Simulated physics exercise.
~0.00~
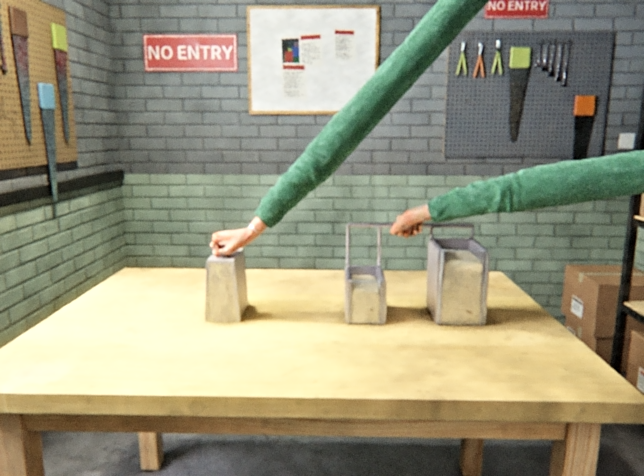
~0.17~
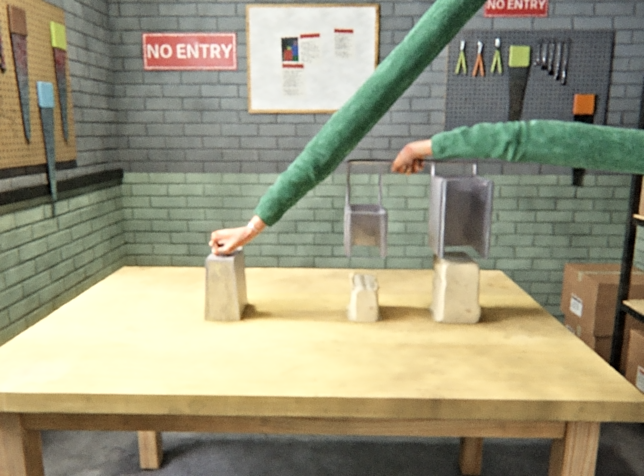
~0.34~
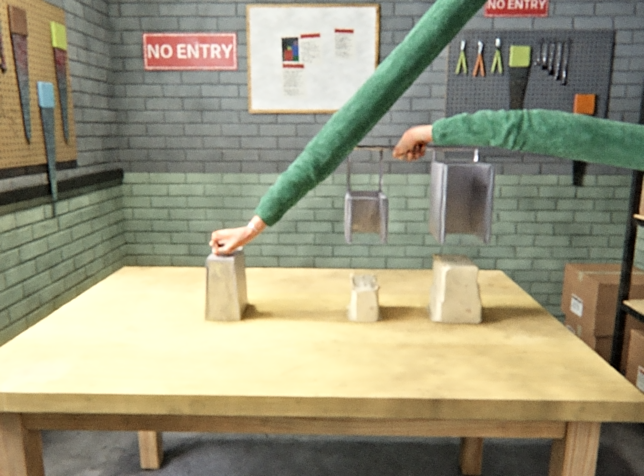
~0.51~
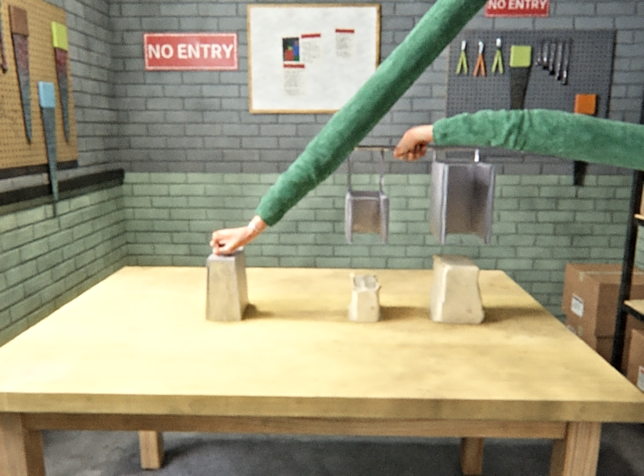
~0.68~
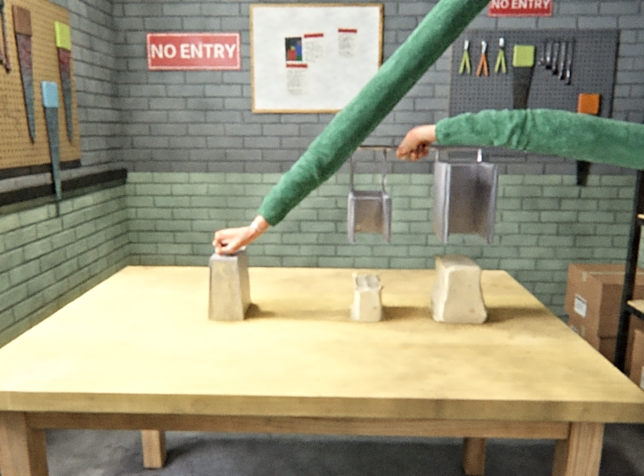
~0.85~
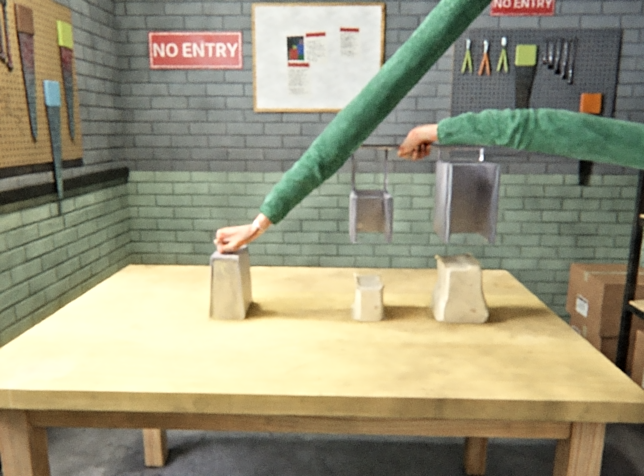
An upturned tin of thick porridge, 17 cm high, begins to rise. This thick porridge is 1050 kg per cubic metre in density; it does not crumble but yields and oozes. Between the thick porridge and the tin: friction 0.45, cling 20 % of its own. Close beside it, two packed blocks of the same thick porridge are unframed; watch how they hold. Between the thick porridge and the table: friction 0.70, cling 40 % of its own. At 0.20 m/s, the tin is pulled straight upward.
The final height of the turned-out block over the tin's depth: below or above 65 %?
Once it settles, it sits past the 65 % mark.
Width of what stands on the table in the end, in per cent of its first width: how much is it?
140 %.
After 1.24 s, the tin is up by 7.8 cm.
After 1.71 s, the tin is up by 17 cm; what stands on the table is 92 % of the tin's depth.
After 2.17 s, the tin is up by 26 cm; what stands on the table is 87 % of the tin's depth.
After 2.64 s, the tin is up by 29 cm; what stands on the table is 83 % of the tin's depth.
After 2.90 s, at the end, the tin is up by 29 cm; what stands on the table is 82 % of the tin's depth.
